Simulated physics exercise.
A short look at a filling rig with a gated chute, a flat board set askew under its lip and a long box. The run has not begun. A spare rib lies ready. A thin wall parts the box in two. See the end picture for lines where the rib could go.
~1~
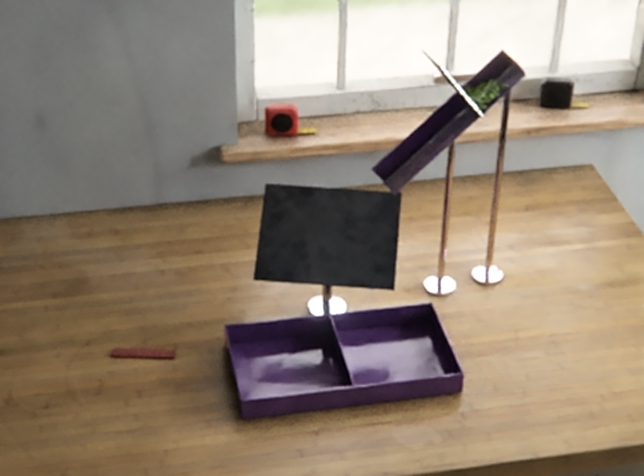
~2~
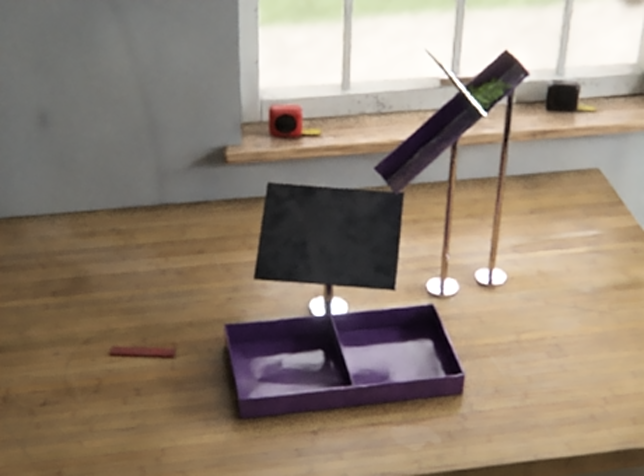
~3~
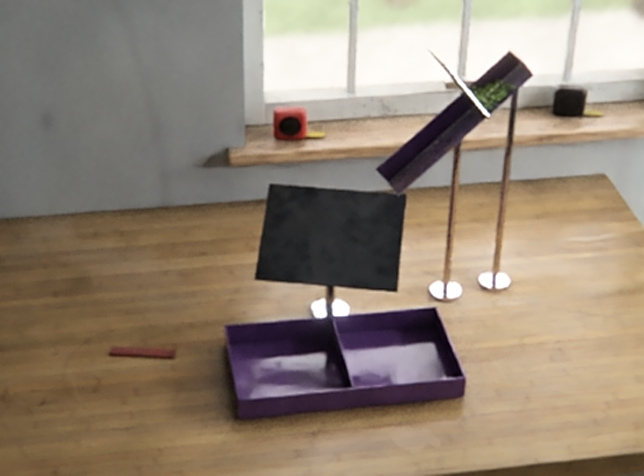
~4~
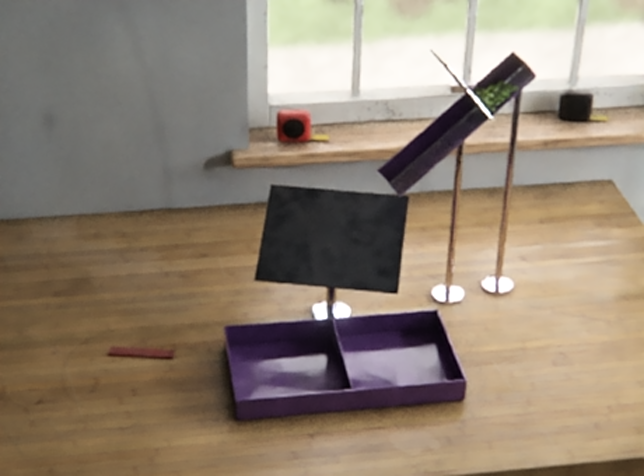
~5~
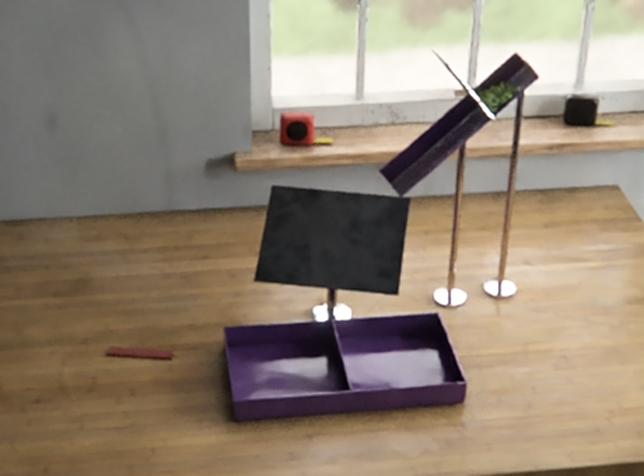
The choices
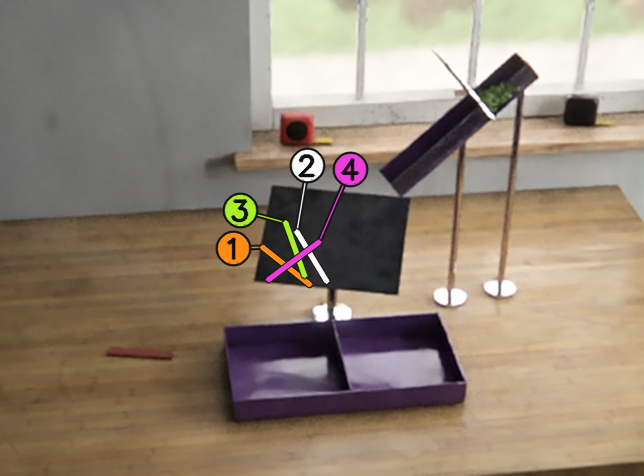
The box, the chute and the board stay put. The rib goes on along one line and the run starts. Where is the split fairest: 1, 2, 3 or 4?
2 is best.
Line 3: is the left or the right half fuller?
More lands on the left.
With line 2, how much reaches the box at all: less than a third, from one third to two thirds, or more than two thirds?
It is more than two thirds.
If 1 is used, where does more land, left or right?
More lands on the left.
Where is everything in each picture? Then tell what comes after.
Load behind the gate near (484, 93), dried peas; lip of the chute near (388, 187), sloping fairly steeply, in the first frame.
Middle of the board near (330, 235), tilted fairly steeply; middle of its low edge near (324, 284); of its high edge near (336, 187), in the second frame.
Front corners of the box near (239, 400) and (466, 377); front end of its middle wall near (354, 388); gate still shut near (467, 94), in the third frame.
Middle of the load near (493, 94); lip near (394, 190), in the fourth frame.
Middle of the load near (495, 95); lip near (395, 191), in the fifth frame.
On the marked copy, line 1 from (262, 247) to (309, 284); line 2 from (296, 231) to (326, 281); line 3 from (285, 222) to (304, 275); line 4 from (318, 242) to (268, 279).
With 1, of what is caught, all but a few in the left half, a small share in the right.
With 2, of what is caught, close to a third in the left half, close to two thirds in the right.
With 3, of what is caught, all but a few in the left half, only a few in the right.
With 4, of what is caught, all but a few in the left half, only a few in the right.
